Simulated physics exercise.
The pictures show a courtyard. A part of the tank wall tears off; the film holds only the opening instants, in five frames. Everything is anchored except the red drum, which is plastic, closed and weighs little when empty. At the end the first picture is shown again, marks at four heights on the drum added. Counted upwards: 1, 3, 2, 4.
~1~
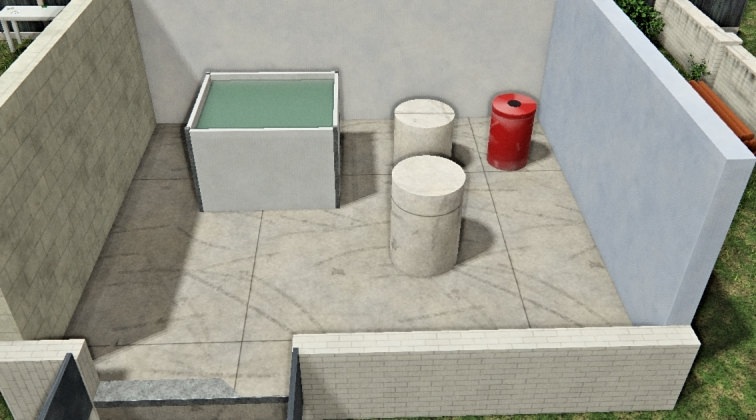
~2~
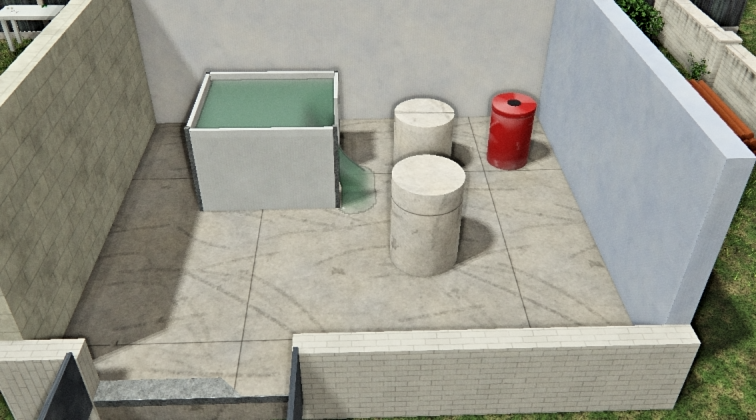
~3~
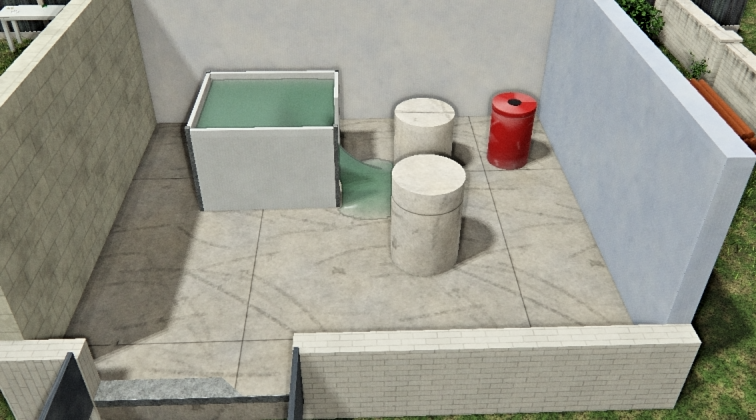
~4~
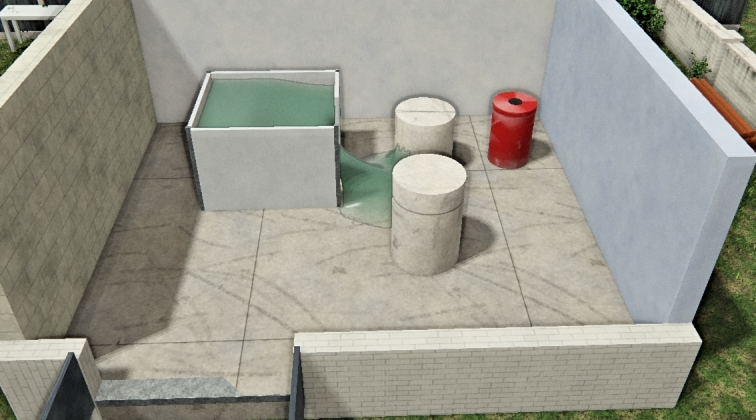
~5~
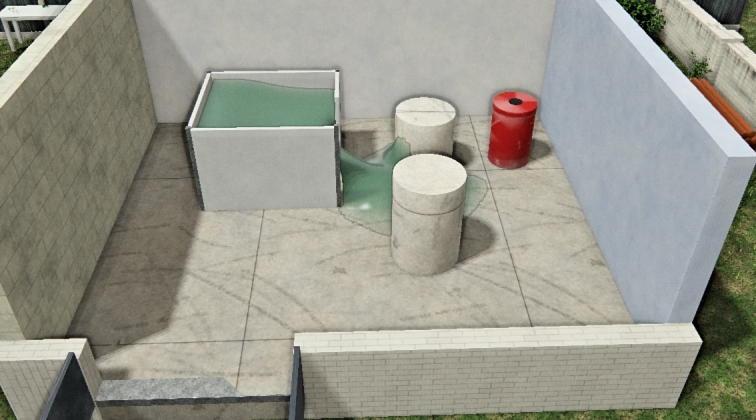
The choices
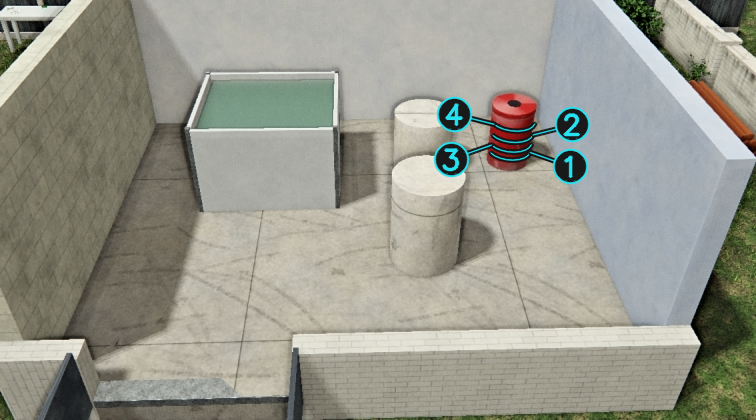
Green water poured out of the right side of a full square tank in a walled courtyard, spread across the concrete floor, and washed around two pale round pillars near a red drum.
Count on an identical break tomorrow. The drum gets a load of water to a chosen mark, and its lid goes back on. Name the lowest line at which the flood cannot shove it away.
It is 1.
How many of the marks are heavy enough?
All four.
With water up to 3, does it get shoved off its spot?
No.
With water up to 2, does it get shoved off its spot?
No, that is safe.
On the marked copy, 1 at (513, 160); 2 at (515, 142); 3 at (514, 152); 4 at (517, 131); from the bottom up 1, 3, 2, 4.
With 1, it does not move.
With 2, it does not move.
With 3, it does not move.
With 4, it does not move.
